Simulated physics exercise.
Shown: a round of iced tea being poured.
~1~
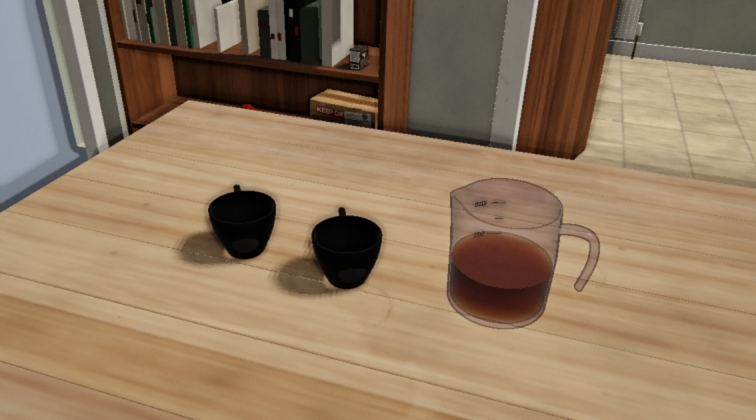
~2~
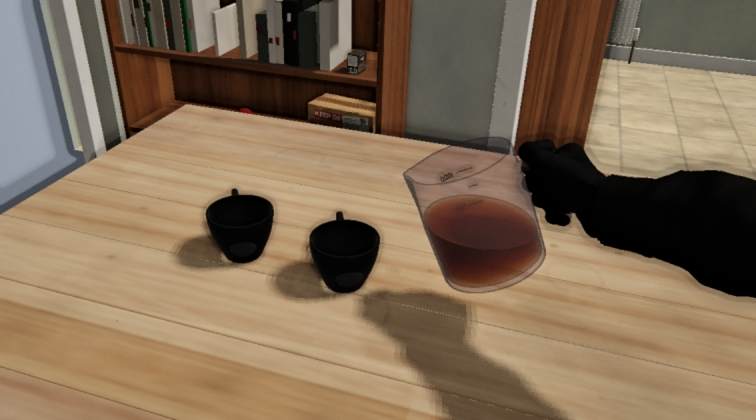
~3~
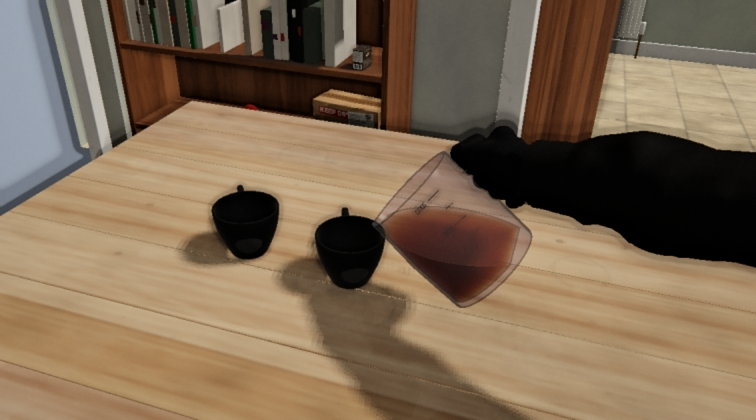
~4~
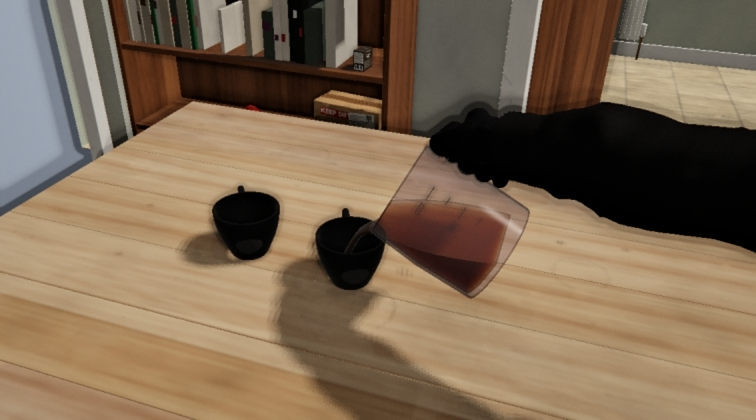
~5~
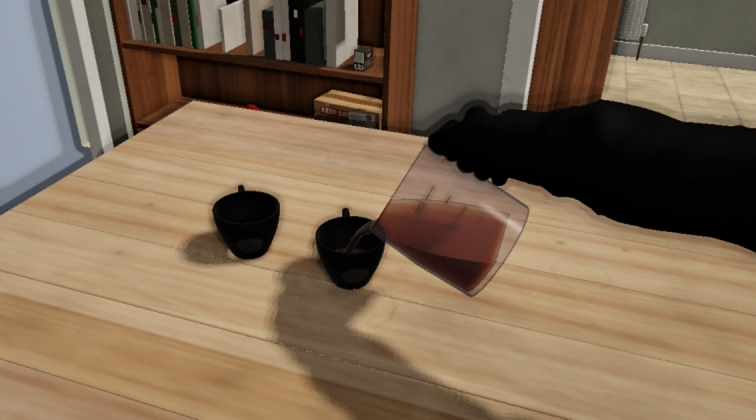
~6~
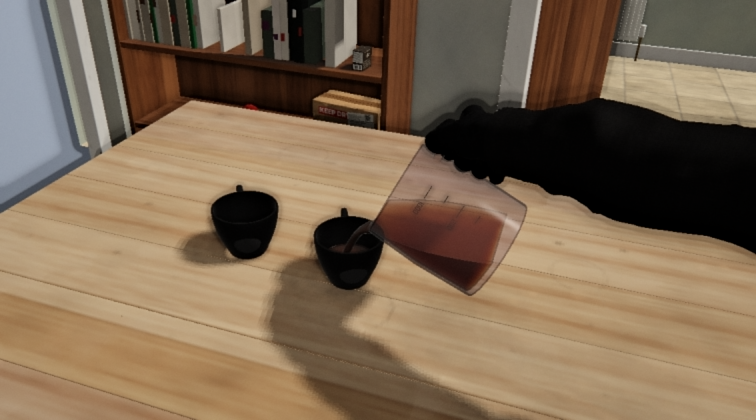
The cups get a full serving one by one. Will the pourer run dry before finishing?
No, the supply lasts.
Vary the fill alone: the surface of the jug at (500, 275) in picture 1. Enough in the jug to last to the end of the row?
My take is that the supply gives out early.
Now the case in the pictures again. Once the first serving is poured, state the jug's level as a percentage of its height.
It comes to around 25 percent, by my reckoning.
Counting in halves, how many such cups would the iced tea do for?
Count: Around 2.5 of them.
Next, the first is about two thirds full.
After that, the first is done and the jug has about two thirds of its load.
Finally, both are full and about a quarter of the iced tea is over.
